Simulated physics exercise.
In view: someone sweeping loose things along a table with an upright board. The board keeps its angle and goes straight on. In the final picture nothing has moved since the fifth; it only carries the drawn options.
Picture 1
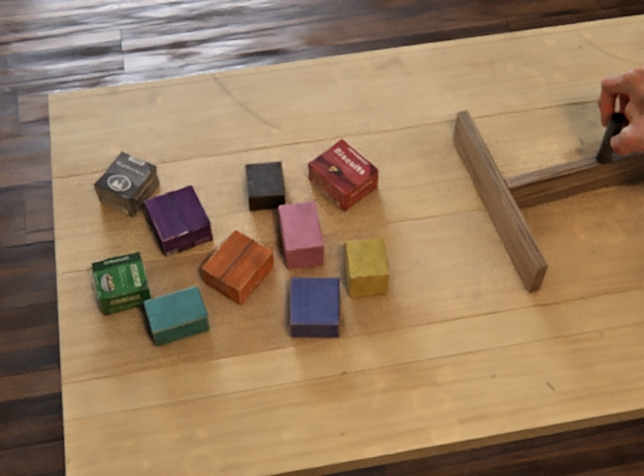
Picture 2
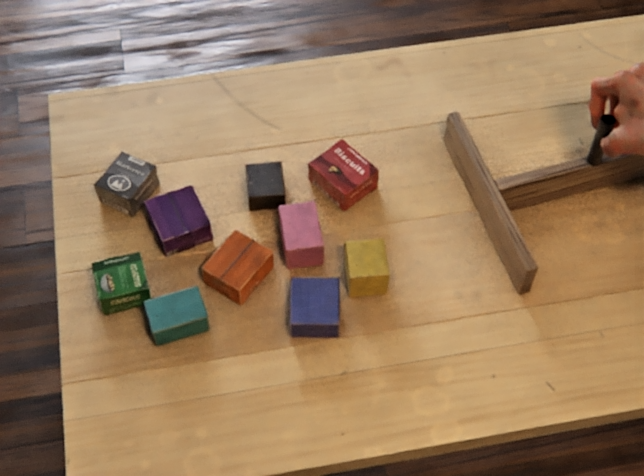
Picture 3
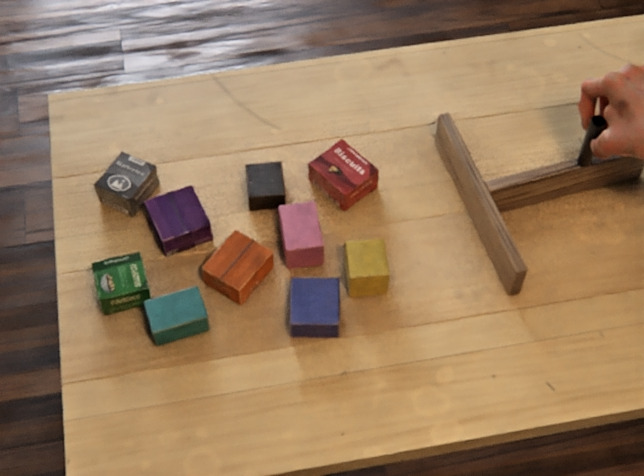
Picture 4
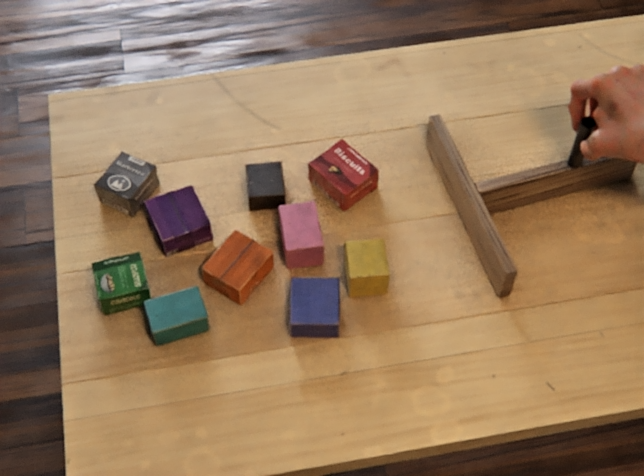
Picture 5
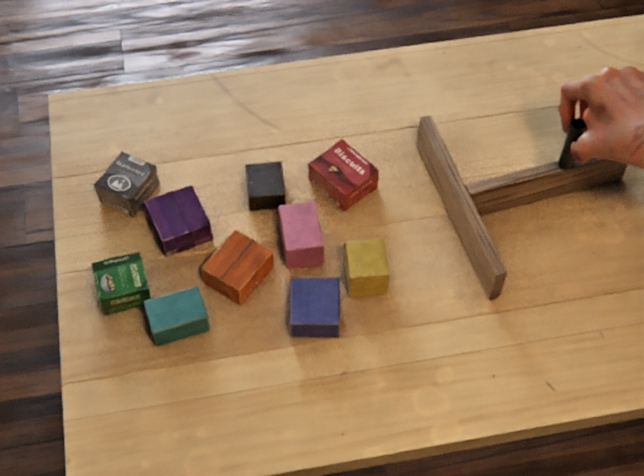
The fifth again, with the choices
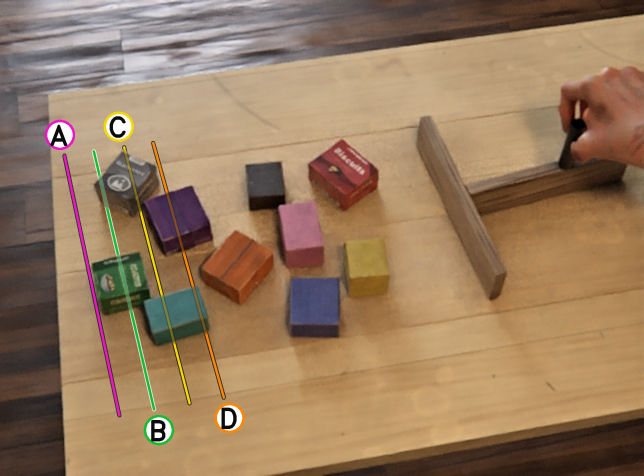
On a pale wooden tabletop above a dark plank floor, seen from above at an angle by a still camera, small blocks and boxes lie loosely grouped at left and centre. They are grey, purple, green, turquoise, orange, black, red, pink, blue and yellow. At right, a hand gripping a dark handle slides a brown T-shaped wooden board slowly leftward, while the blocks stay still, untouched.
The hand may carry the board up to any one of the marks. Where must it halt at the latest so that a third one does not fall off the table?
C is the last line within the limit.
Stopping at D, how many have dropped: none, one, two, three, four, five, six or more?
By then, none.
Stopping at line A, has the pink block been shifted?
Yes.
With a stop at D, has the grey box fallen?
No.
On the marked copy, A at (89, 275); B at (121, 270); C at (154, 265); D at (186, 260).
With C. Early on, board (354, 207); blue block (309, 310); yellow block (345, 272).
Further on, board (242, 224); green packet (107, 288); purple box (117, 237).
At the end, board (154, 237); purple box over the edge; green packet over the edge; two fallen.
As for the rest, A drops five; B drops three; D is within the limit but short.
